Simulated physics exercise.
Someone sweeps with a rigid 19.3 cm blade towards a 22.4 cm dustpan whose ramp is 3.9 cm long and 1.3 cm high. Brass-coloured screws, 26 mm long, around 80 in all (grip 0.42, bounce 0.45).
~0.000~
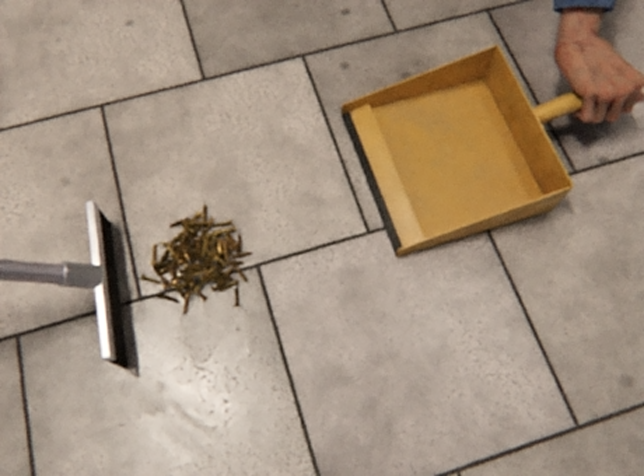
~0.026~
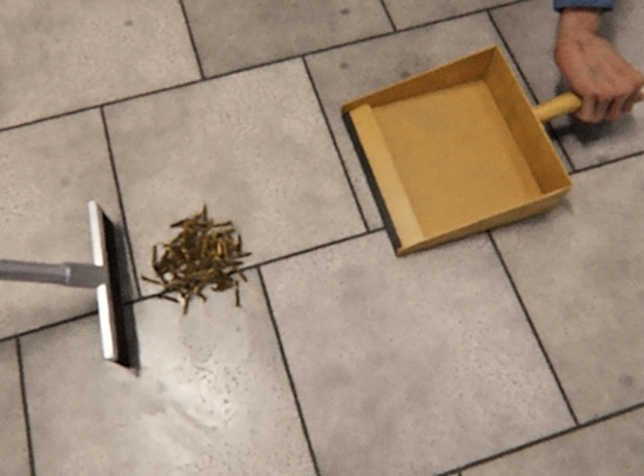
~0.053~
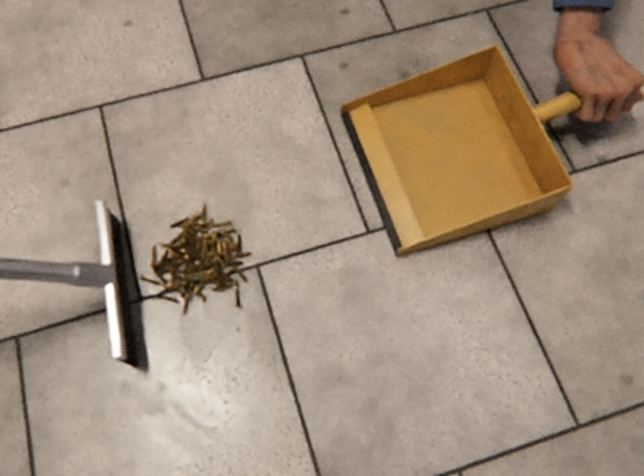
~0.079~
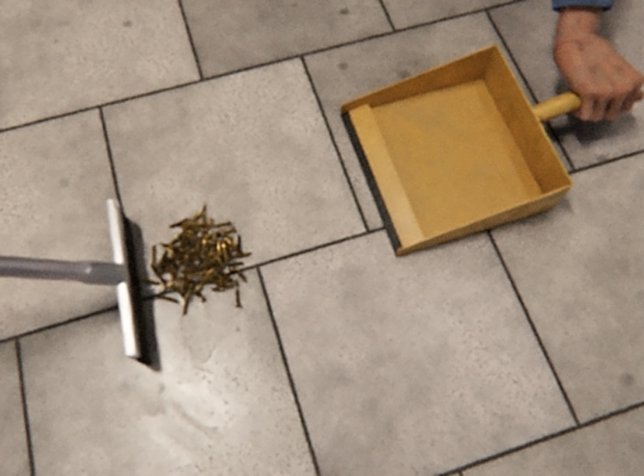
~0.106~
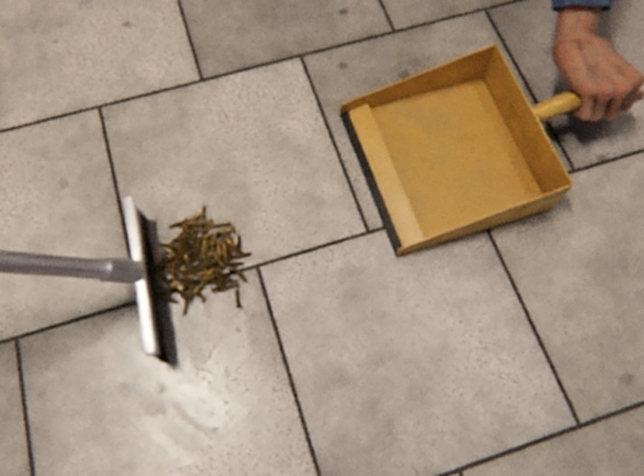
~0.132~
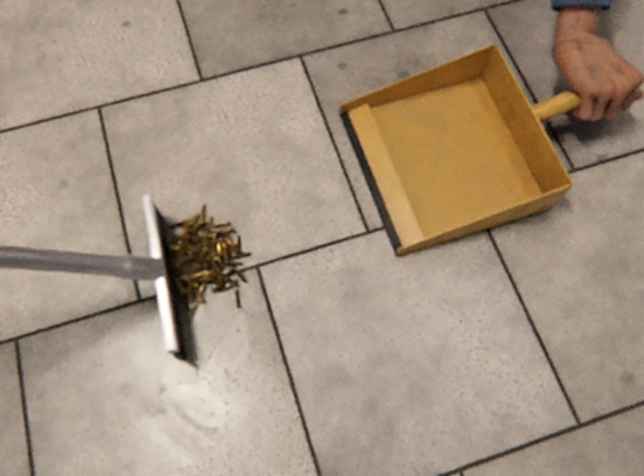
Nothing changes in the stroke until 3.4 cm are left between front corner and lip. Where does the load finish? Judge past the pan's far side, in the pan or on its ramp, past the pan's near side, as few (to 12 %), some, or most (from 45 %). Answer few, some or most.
Far side few, pan some, near side some.
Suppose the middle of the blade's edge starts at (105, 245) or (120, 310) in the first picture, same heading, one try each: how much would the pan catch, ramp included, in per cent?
About 30 and 20 per cent.
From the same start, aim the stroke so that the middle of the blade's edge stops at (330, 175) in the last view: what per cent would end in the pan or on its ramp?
About 35 per cent.
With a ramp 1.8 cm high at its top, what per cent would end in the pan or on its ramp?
Then about 20 per cent.
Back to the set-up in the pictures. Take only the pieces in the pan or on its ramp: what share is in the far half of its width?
Roughly 0 per cent.
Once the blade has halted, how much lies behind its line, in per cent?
Roughly 15 per cent.
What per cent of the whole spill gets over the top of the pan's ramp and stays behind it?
About 5 per cent.
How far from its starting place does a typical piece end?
Some 26 cm.
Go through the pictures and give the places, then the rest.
In the first frame, blade from (110, 357) to (94, 208), moved 0.0 cm, 0 of the pieces shifted so far; middle of the pieces at (197, 255); pan at (456, 157).
In the second frame, blade from (112, 357) to (96, 208), moved 0.3 cm, 0 of the pieces shifted so far; middle of the pieces at (197, 256).
In the third frame, blade from (120, 356) to (103, 207), moved 1.2 cm, 0 of the pieces shifted so far; middle of the pieces at (197, 256).
In the fourth frame, blade from (134, 354) to (115, 206), moved 2.6 cm, 0 of the pieces shifted so far; middle of the pieces at (196, 256).
In the fifth frame, blade from (153, 351) to (132, 204), moved 4.7 cm, 3 of the pieces shifted so far; middle of the pieces at (196, 256).
In the sixth frame, blade from (173, 349) to (150, 202), moved 6.9 cm, 39 of the pieces shifted so far; middle of the pieces at (202, 255); pan at (455, 156). Its pace works out near 0.85 m/s, heading 8 degrees towards the viewer's side.
After 0.28 s, middle of the blade 16 cm from the lip; 0 % over the lip, far side 0 %, near side 5 %.
After 0.38 s, middle of the blade 7 cm from the lip; 0 % over the lip, far side 0 %, near side 15 %.
After 0.62 s, middle of the blade 4 cm from the lip; 35 % over the lip, far side 0 %, near side 20 %.
By 1.9 s all is still; far side 0 %, pan 30 %, near side 20 %, in front of the lip or behind the blade 45 %.
